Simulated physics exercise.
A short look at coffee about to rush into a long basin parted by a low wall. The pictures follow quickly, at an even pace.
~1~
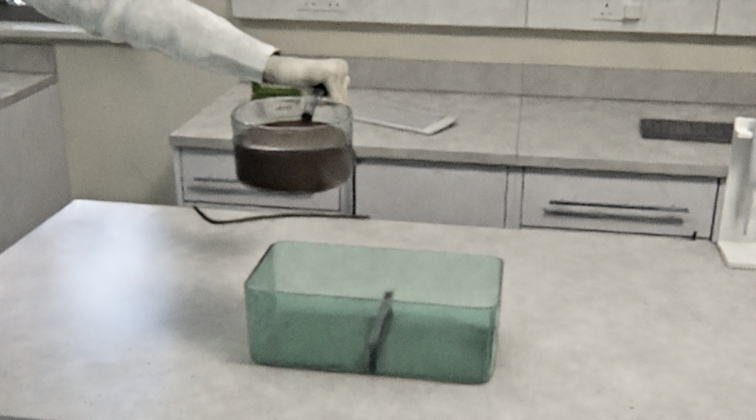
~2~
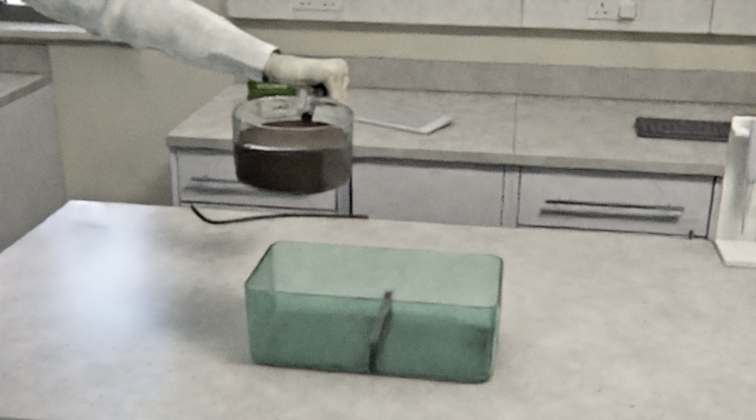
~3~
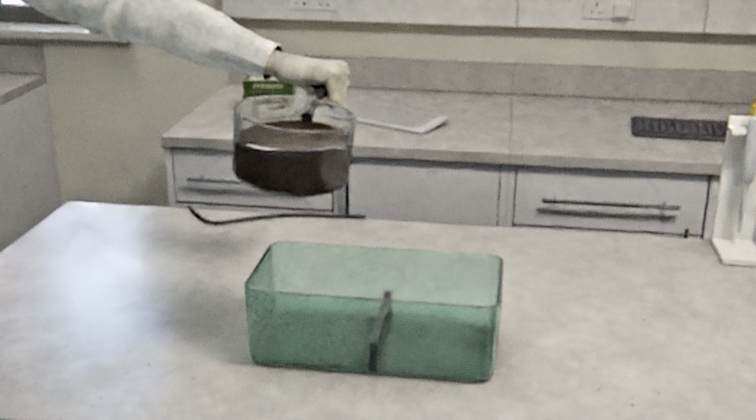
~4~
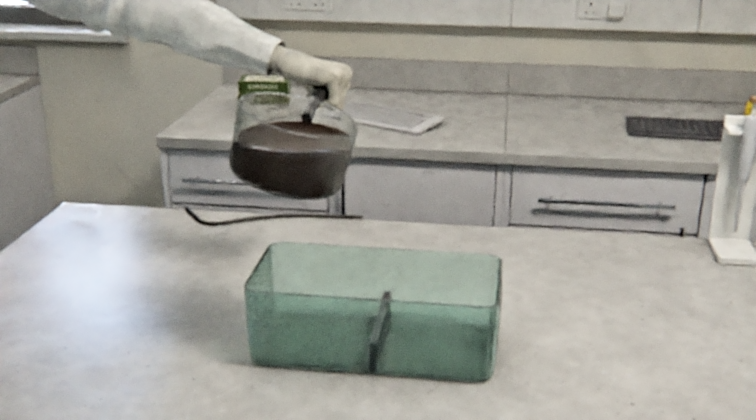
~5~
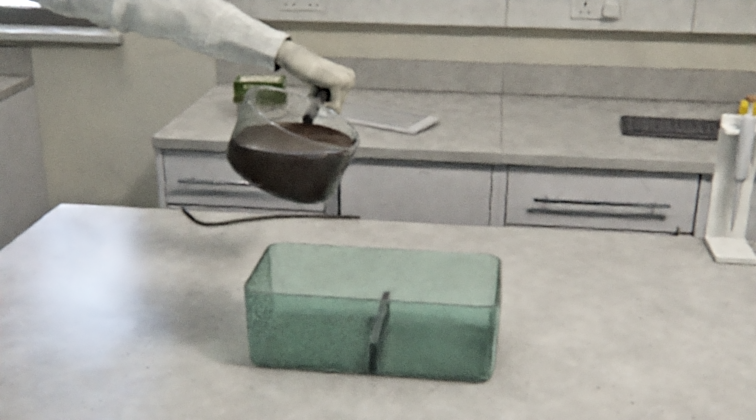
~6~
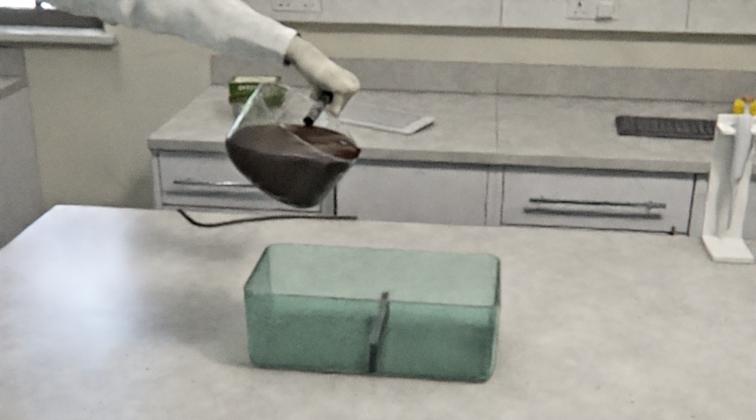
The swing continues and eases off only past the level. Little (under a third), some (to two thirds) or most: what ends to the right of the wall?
It comes to from a third to two thirds.
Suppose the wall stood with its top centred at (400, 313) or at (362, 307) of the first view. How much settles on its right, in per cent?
Roughly 25 per cent, and 70 per cent.
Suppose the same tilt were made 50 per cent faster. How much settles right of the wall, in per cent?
Near 40 %.
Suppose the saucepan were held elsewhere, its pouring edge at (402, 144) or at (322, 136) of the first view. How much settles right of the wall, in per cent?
About 80 and 15 per cent.
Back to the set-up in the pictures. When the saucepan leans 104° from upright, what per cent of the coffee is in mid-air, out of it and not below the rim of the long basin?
Near 50 %.
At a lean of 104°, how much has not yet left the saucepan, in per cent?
Some 25 per cent.
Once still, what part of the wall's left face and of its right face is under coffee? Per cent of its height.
Left: 40 %. Right: 50 %.
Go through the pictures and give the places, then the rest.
In the first frame, it leans 0°; its right rim is at (351, 117); the coffee meets the walls at (239, 131) and (350, 138); the long basin's rim runs from (259, 265) to (501, 283); the wall's top is at (381, 316).
In the second frame, it leans 2°; its right rim is at (352, 118); the coffee meets the walls at (239, 131) and (350, 138).
In the third frame, it leans 6°; its right rim is at (354, 123); the coffee meets the walls at (239, 131) and (351, 139).
In the fourth frame, it leans 14°; its right rim is at (356, 132); the coffee meets the walls at (238, 132) and (352, 140).
In the fifth frame, it leans 24°; its right rim is at (358, 144); the coffee meets the walls at (235, 133) and (355, 143).
In the sixth frame, it leans 36°; its right rim is at (357, 158); the coffee meets the walls at (232, 130) and (356, 150); 1 per cent is over the edge.
A moment on, the saucepan is tipped right over and 27 per cent is still to pour, 0 is left of the wall and 24 right of it.
Next, the saucepan is tipped right over and 3 per cent is still to pour, 34 is left of the wall and 52 right of it.
Then the saucepan is tipped right over and 0 per cent is still to pour, 47 is left of the wall and 49 right of it.
Later the saucepan is tipped right over and 0 per cent is still to pour, 47 is left of the wall and 49 right of it.
At rest 47 per cent lies left of the wall, 49 right of it and 3 outside.
